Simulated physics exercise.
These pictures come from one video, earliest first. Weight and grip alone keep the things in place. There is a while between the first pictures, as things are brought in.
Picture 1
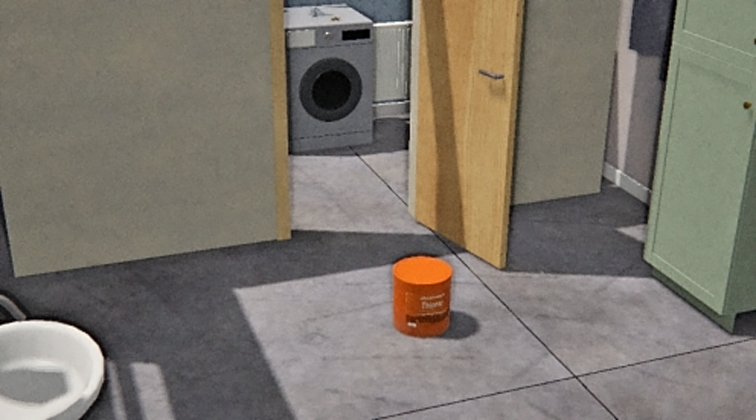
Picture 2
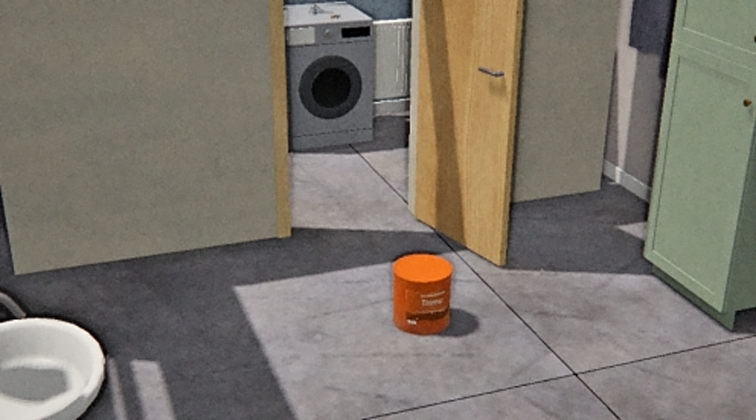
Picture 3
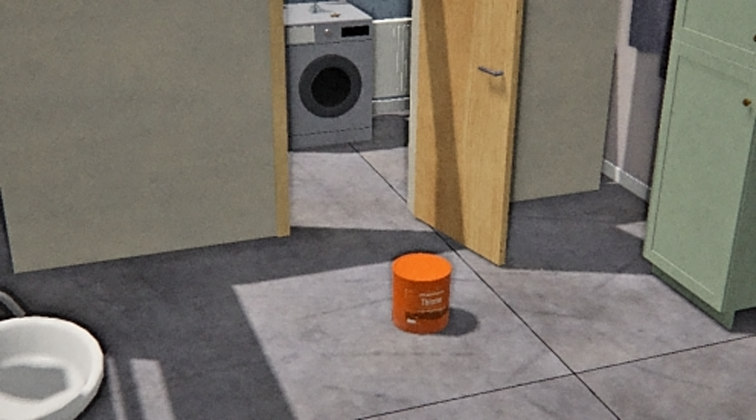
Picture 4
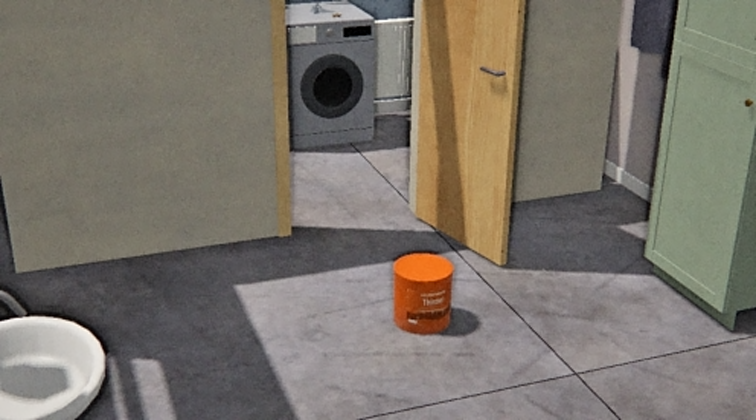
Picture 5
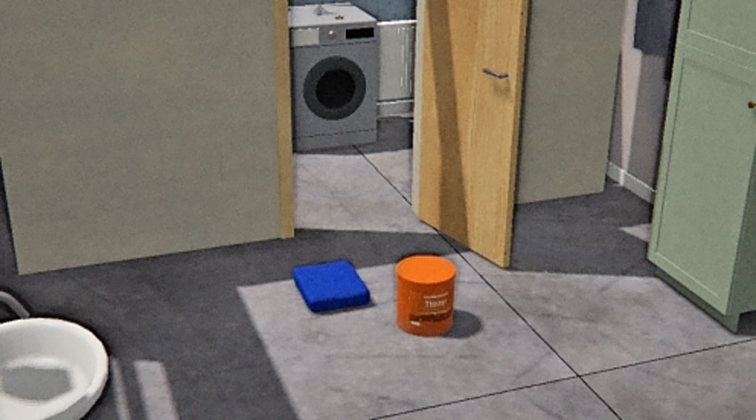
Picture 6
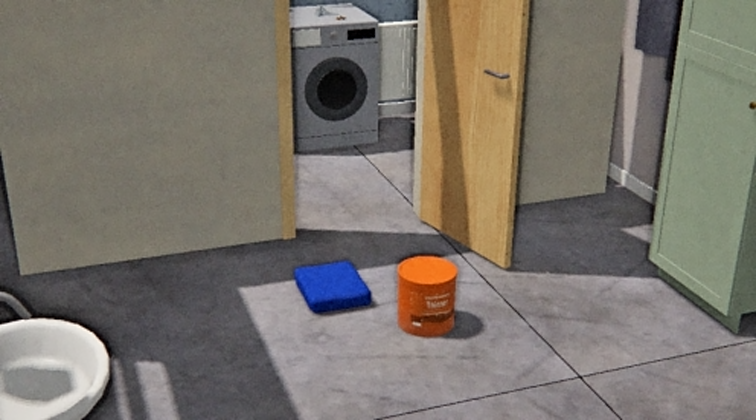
In a grey-floored room with a wide-open wooden door and a washing machine beyond it, an orange pail stands on a sunlit patch of floor, a white basin at lower left. Later a blue cushion appears on the floor just left of the pail, while the door and everything else stay still.
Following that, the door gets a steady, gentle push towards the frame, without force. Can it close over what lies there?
It touches the doorframe.
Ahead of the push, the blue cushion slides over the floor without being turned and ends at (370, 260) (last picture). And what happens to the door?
It then hits an obstruction.
Then, 1.00 s after the last picture, door 70° open.
Then, 1.70 s after the last picture, door 34° open.
At rest, door 0° open; both in place. Seen from the same camera at the end, blue cushion near (332, 287).
